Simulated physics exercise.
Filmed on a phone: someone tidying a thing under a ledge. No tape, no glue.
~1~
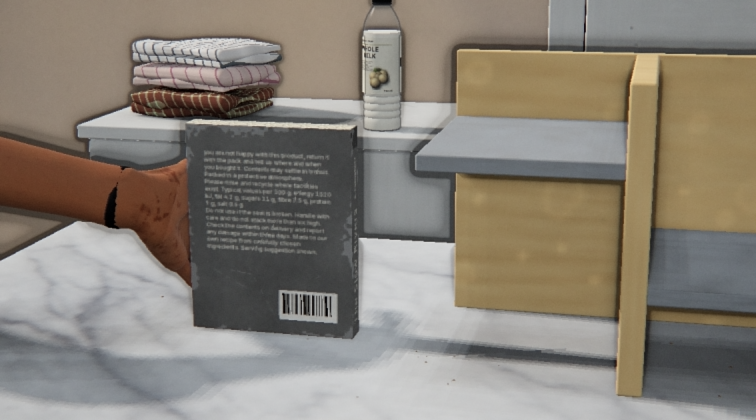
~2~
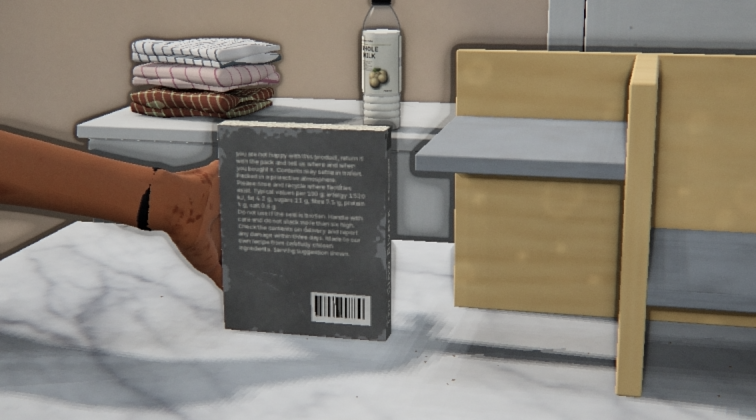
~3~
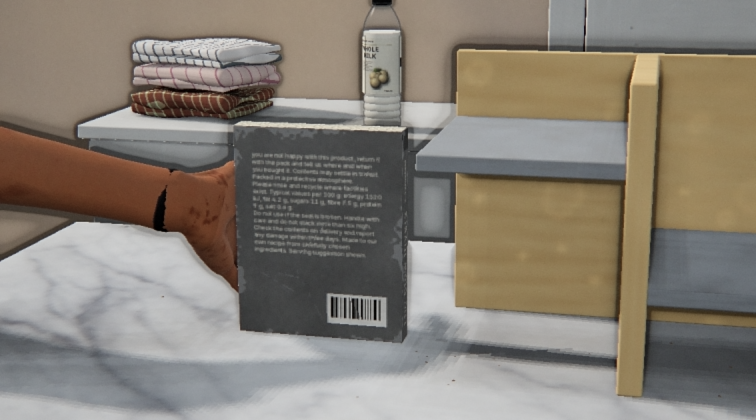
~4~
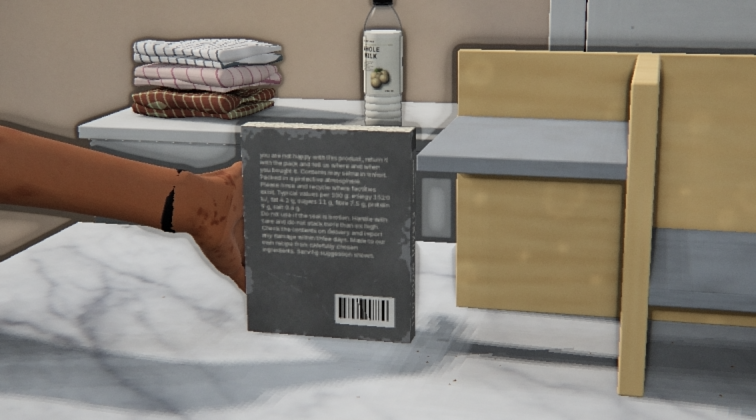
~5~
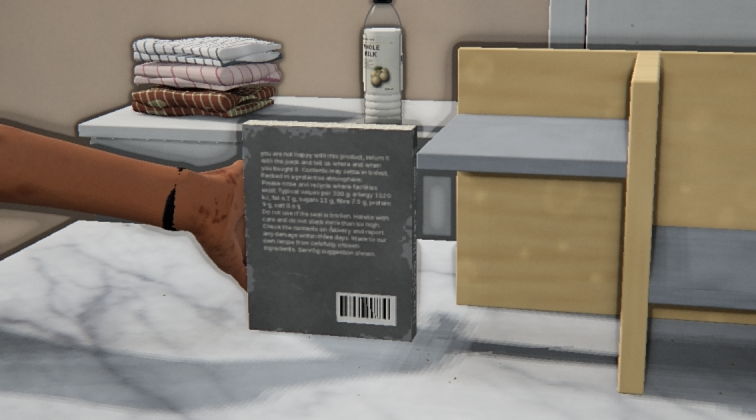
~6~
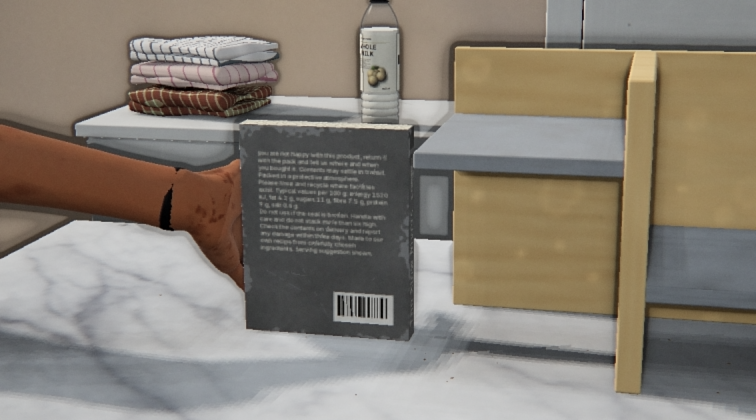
Grey book held upright by a hand sliding right across a marble surface towards a wooden shelf unit, then staying nearly still.
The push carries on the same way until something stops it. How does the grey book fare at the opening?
As it turns out, the grey book is too tall.
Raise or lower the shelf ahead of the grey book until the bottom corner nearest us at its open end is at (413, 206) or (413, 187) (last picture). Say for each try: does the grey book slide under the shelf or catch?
In turn it catches on the edge; catches on the edge.
Then, 0.20 s after the last picture, grey book sliding up to the opening near (337, 230).
Then, 0.42 s after the last picture, grey book stopped at the opening near (350, 231).
At rest, the grey book stops at the shelf, near (350, 231).
